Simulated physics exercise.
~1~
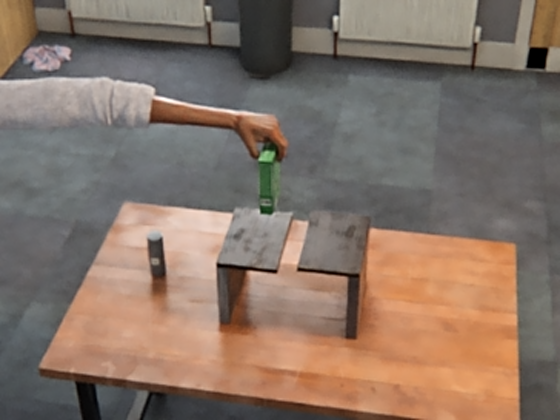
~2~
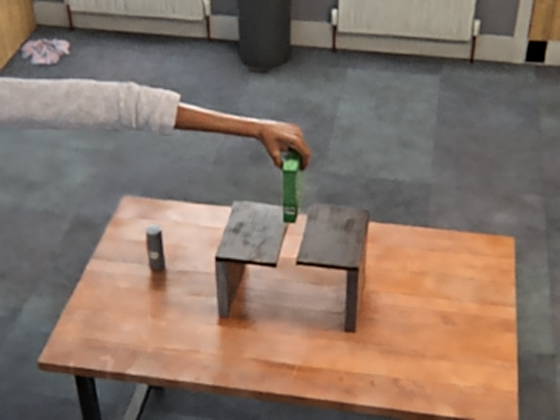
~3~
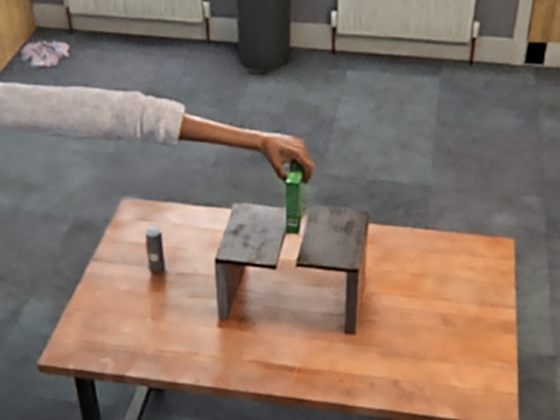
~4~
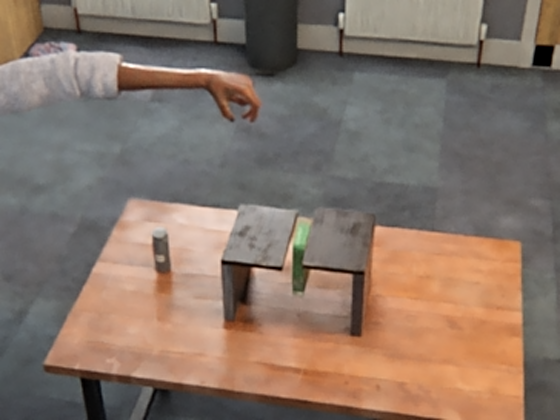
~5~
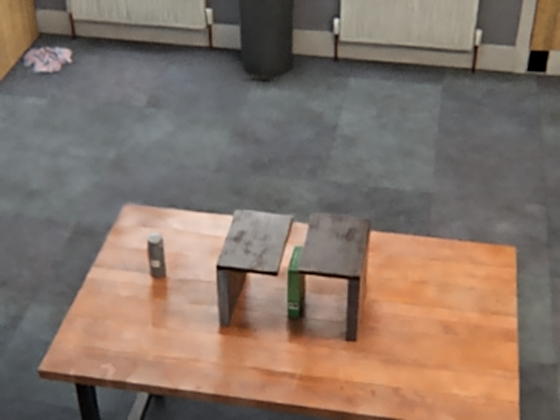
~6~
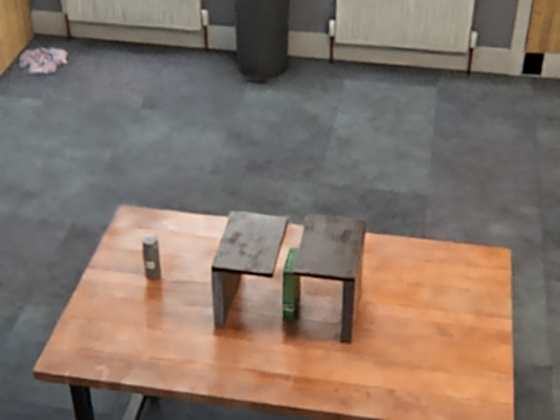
A hand at the end of a pale-sleeved arm reaches in from the left, holding a green packet upright over a wooden table seen from above in a grey-carpeted room. On the table stand two dark, angled pieces with flat tops and a narrow gap between them, and a small grey shaker sits to their left. The hand carries the packet right and lowers it to the gap. It lets go and draws back as the packet drops through. The packet ends standing upright on the table between the dark pieces, while the shaker stays in place.
